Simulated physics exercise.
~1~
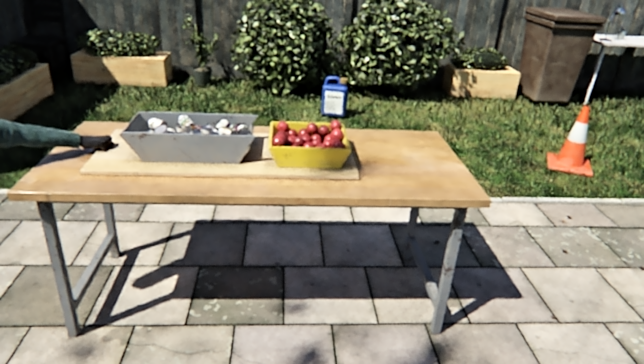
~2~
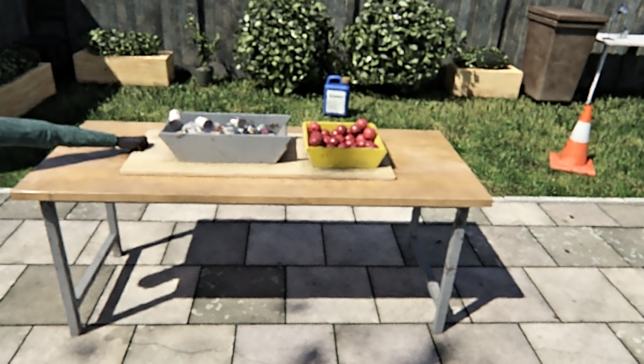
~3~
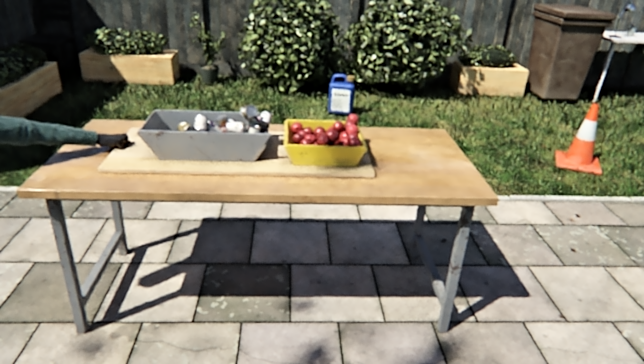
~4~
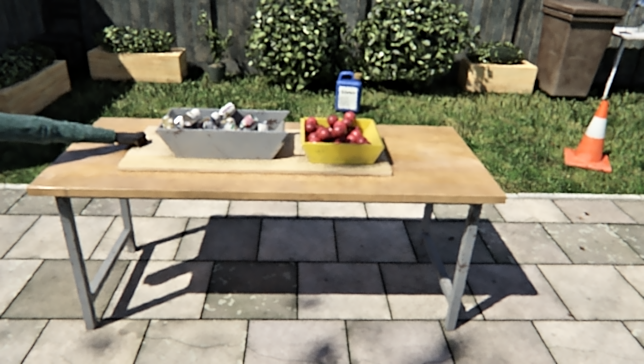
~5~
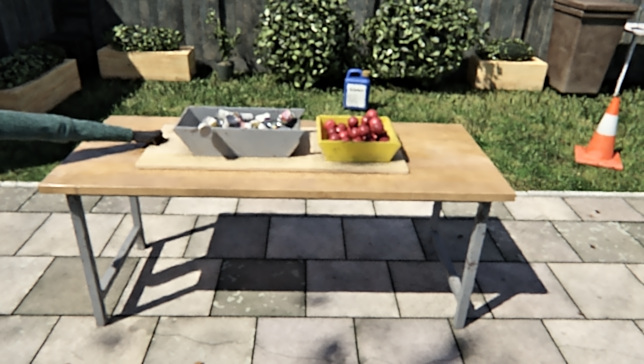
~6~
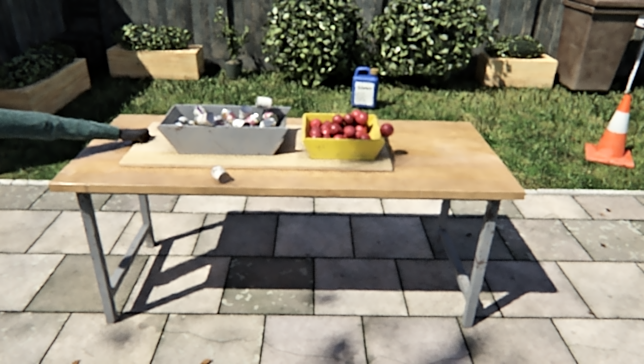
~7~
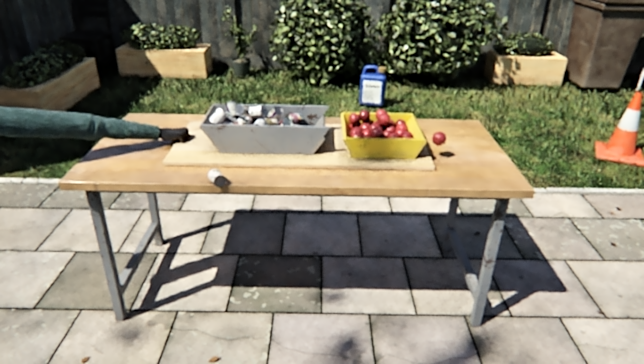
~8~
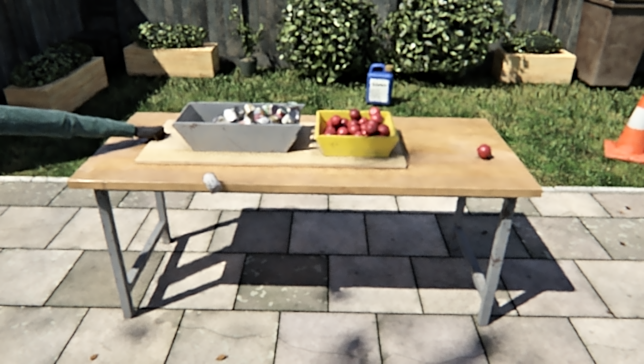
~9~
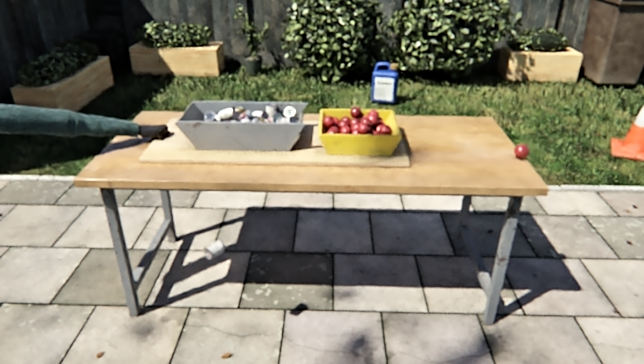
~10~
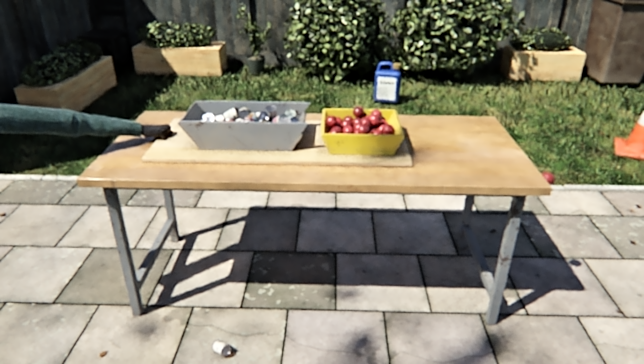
A gloved arm shook a board holding a grey crate of small tins and a yellow crate of red apples to and fro on a table, until one tin and one apple spilled, rolled off and dropped, leaving the crates still nearly full.
